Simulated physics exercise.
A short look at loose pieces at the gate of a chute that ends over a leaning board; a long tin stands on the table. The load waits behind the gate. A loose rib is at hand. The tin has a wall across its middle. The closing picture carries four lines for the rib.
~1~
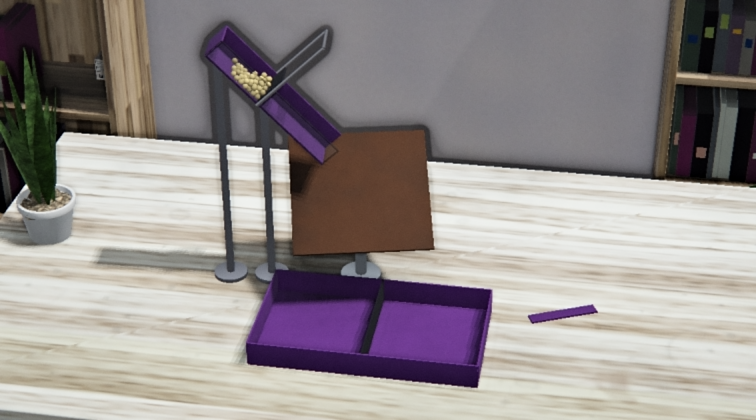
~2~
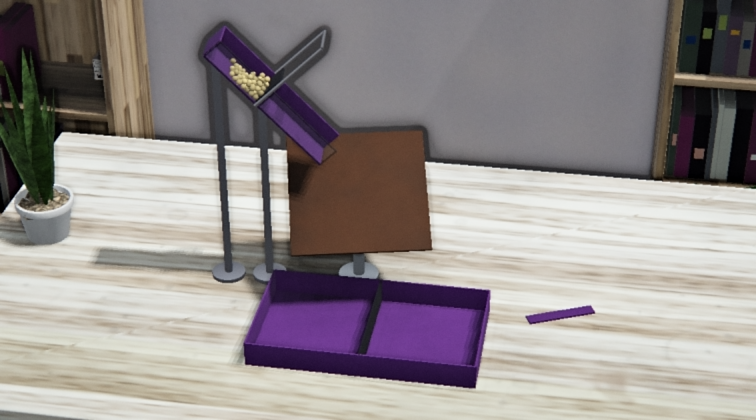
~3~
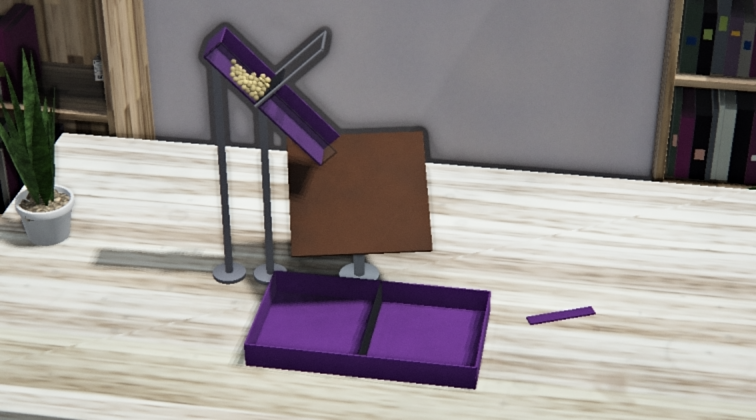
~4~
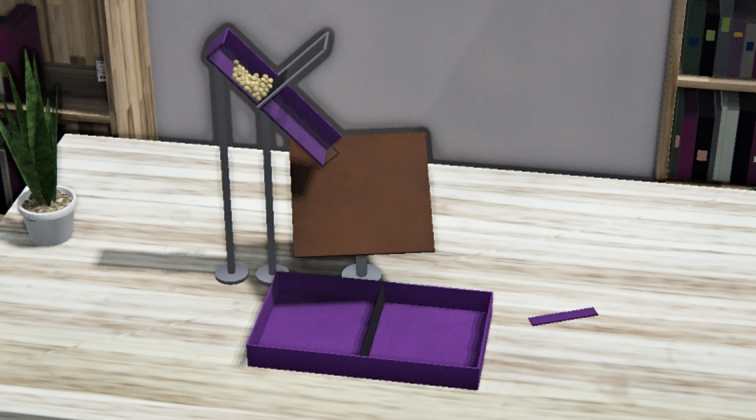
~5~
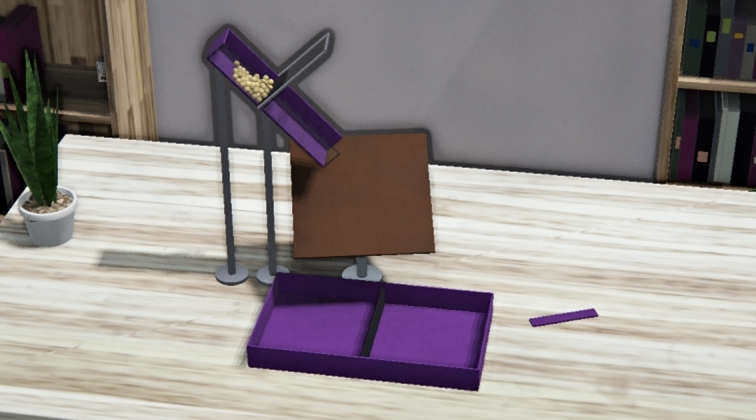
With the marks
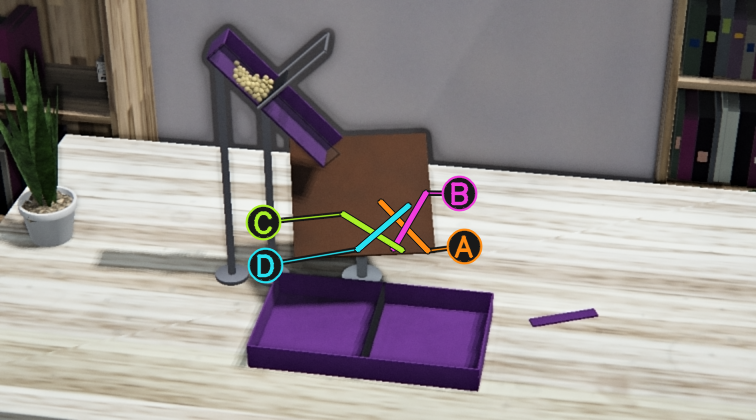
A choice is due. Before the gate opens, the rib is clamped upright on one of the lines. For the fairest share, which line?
Choose B.
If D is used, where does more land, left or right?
The left half.
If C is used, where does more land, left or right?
The right half.
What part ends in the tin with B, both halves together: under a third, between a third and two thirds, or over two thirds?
Line B gives over two thirds.
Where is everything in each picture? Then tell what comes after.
The first frame shows load behind the gate near (255, 82), soya beans; lip of the chute near (323, 156), sloping fairly steeply.
The second frame shows middle of the board near (358, 192), tilted fairly steeply; middle of its low edge near (362, 252); of its high edge near (354, 133).
The third frame shows front corners of the tin near (245, 344) and (476, 368); front end of its middle wall near (359, 356); gate still shut near (280, 79).
The fourth frame shows middle of the load near (256, 84); lip near (324, 158).
The fifth frame shows middle of the load near (257, 85); lip near (325, 159).
On the marked copy, line A from (380, 202) to (427, 250); line B from (425, 193) to (393, 248); line C from (343, 214) to (402, 250); line D from (408, 205) to (357, 249).
Choosing A, of what is caught, a small share in the left half, all but a few in the right.
Choosing B, of what is caught, close to half in the left half, close to half in the right.
Choosing C, of what is caught, only a few in the left half, all but a few in the right.
Choosing D, of what is caught, all but a few in the left half, a small share in the right.
